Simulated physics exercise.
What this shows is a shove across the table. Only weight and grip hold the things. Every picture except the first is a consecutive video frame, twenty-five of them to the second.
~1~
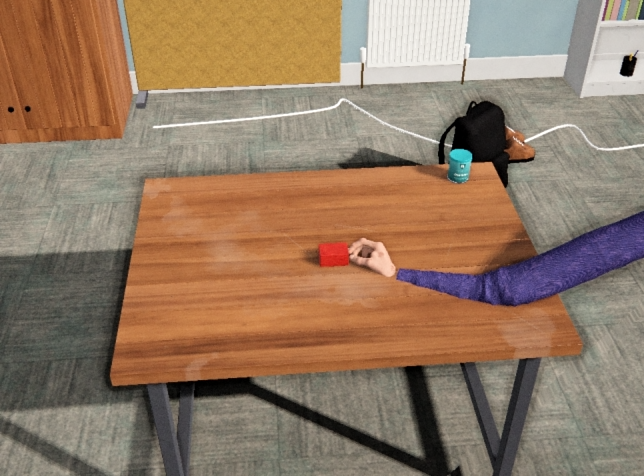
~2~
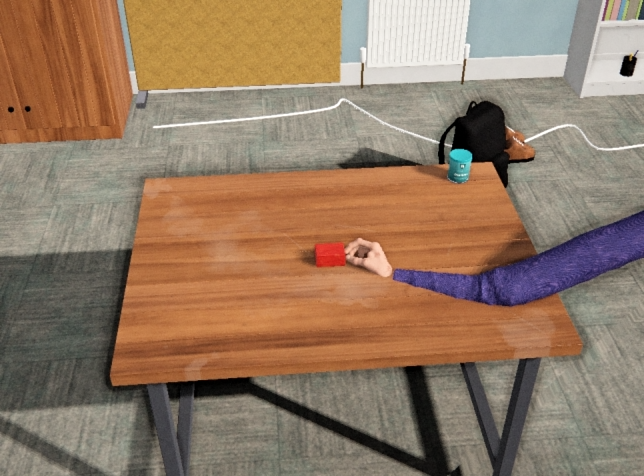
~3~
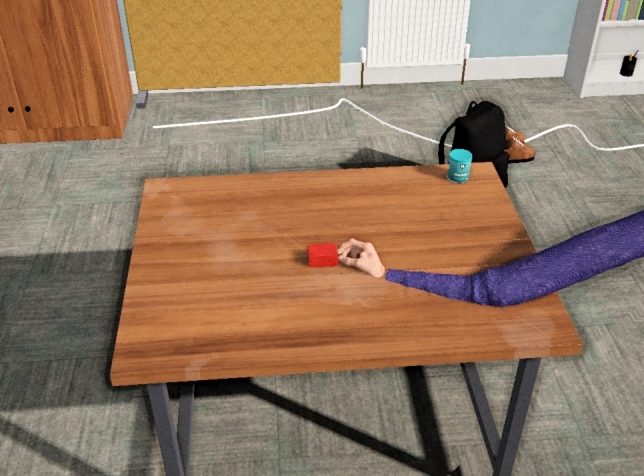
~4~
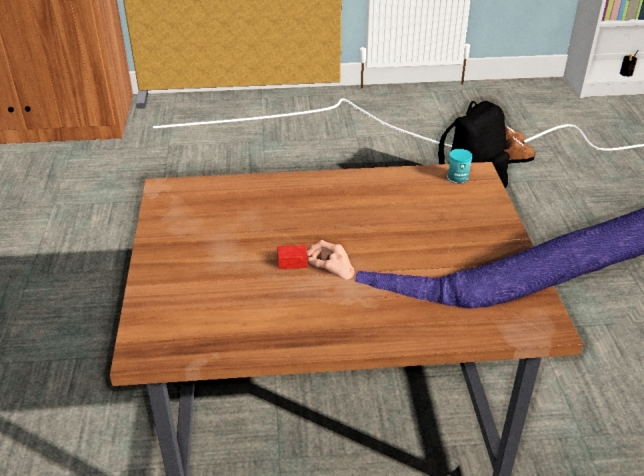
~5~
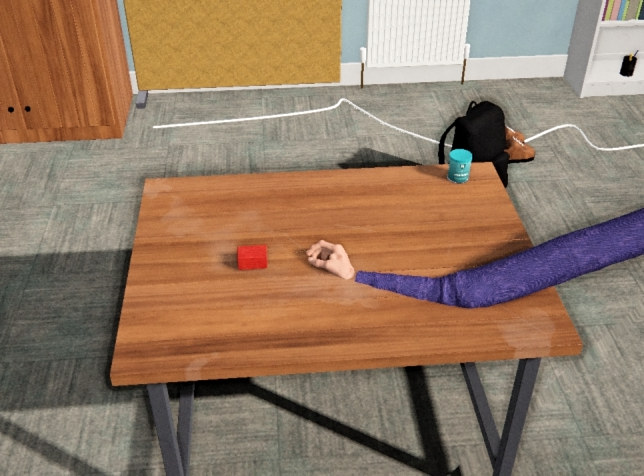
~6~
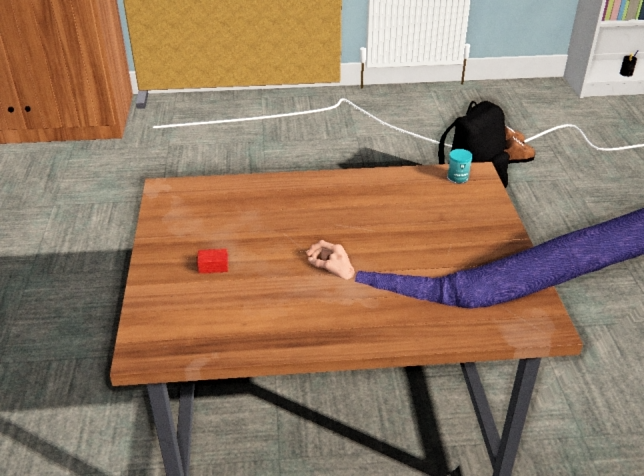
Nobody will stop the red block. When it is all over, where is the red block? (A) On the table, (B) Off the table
Answer: B.
Then, 0.10 s past the last view, red block rocked 4° from its first pose near (128, 262).
Then, 0.30 s past the last view, red block now off the table.
Then, 0.50 s past the last view, things are still on the move.
Finally, off the table, red block.
